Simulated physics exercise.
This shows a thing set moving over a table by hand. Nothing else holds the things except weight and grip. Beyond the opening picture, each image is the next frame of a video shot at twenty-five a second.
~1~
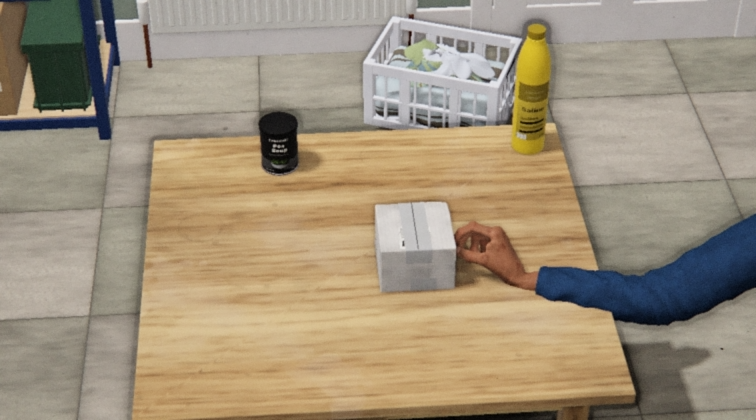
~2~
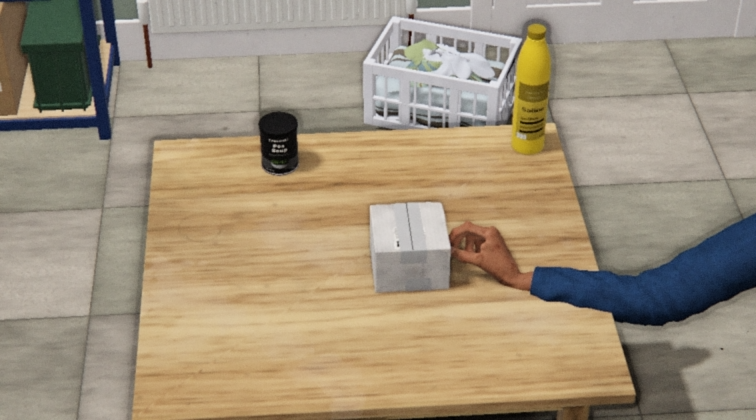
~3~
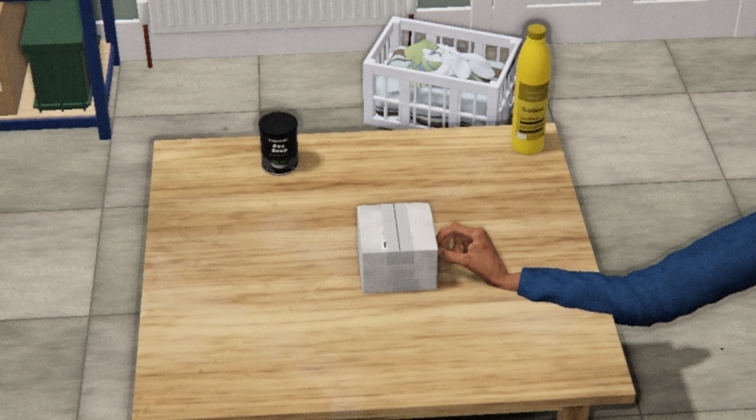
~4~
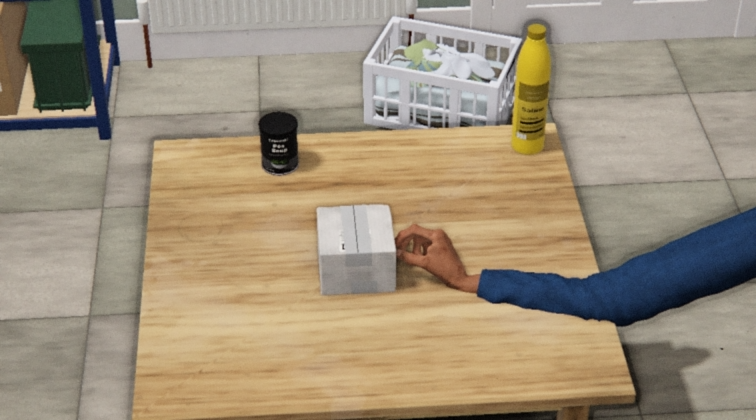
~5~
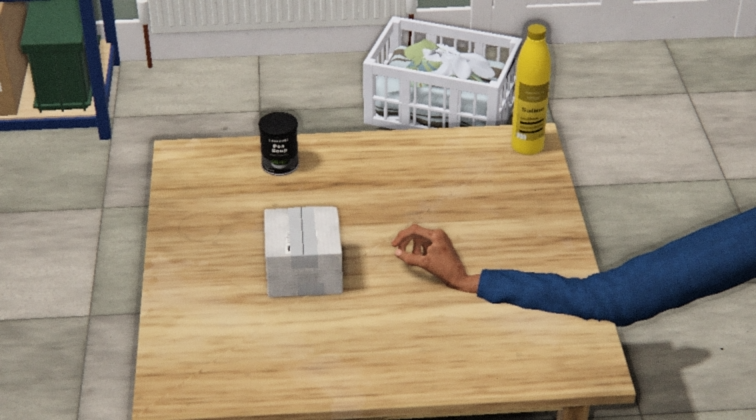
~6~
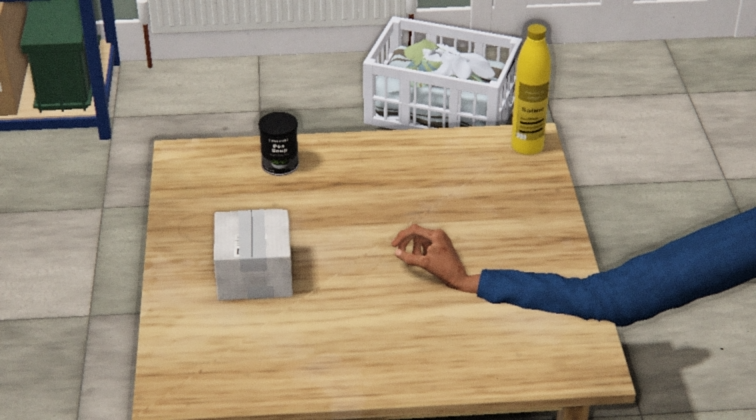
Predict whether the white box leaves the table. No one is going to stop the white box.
It leaves the table.
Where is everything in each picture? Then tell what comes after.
Under the hand; white box (414, 246), in the first frame.
Under the hand; white box (409, 247), in the second frame.
Under the hand; white box (396, 247), in the third frame.
White box (356, 249), in the fourth frame.
White box (303, 251) slid about its own width, in the fifth frame.
White box (254, 254) slid about its own width, in the sixth frame.
Then, 0.20 s after the last picture, white box now off the table.
Then, 0.40 s after the last picture, things are still on the move.
Then, 0.60 s after the last picture, as before.
By the end, off the table, white box.
